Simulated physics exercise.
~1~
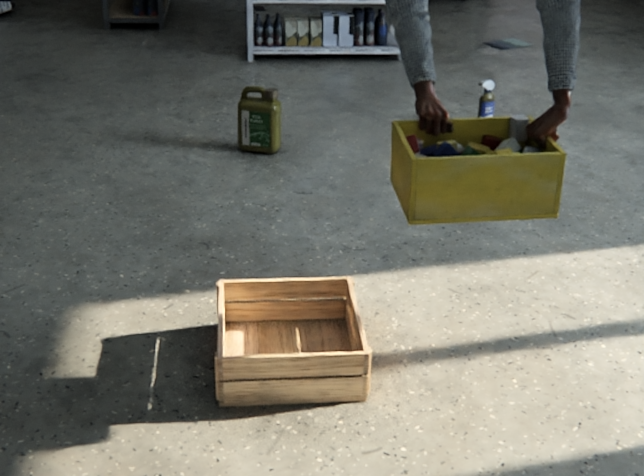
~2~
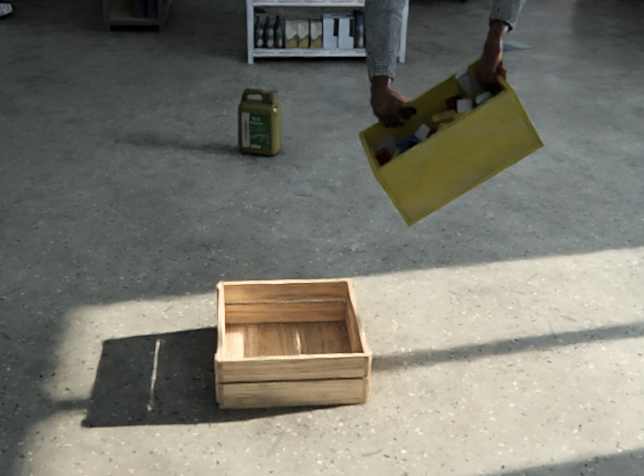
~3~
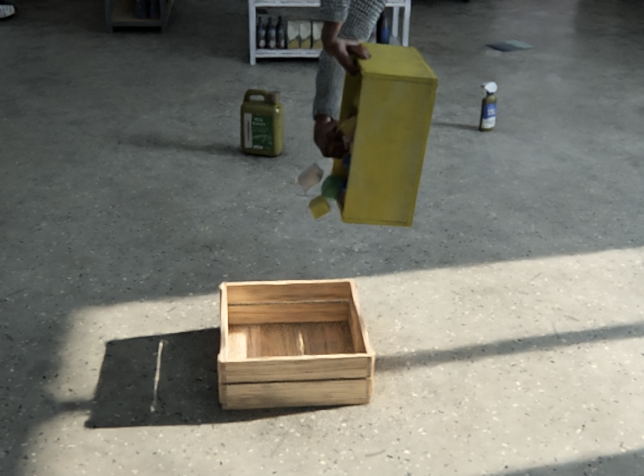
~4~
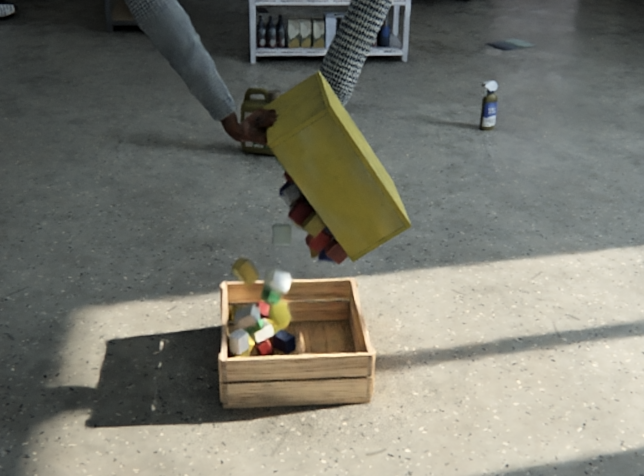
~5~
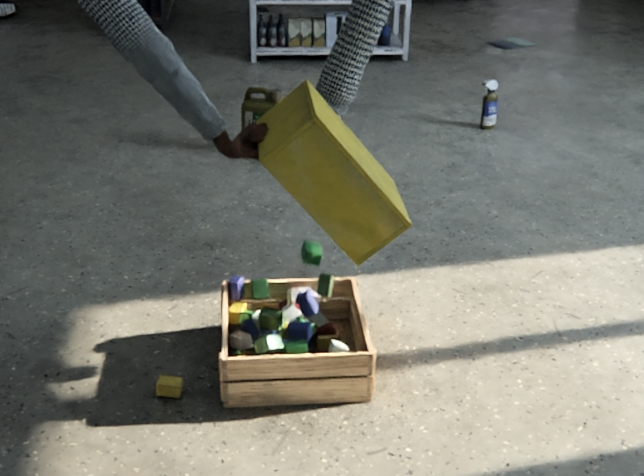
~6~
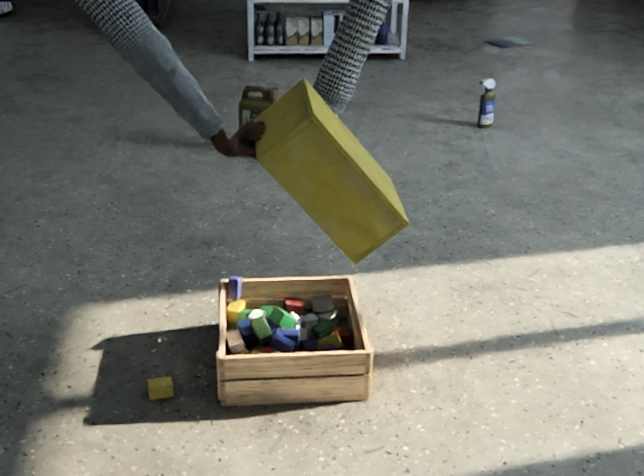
Two hands tip a yellow crate, pouring toy bricks into a wooden basket; one lands outside.
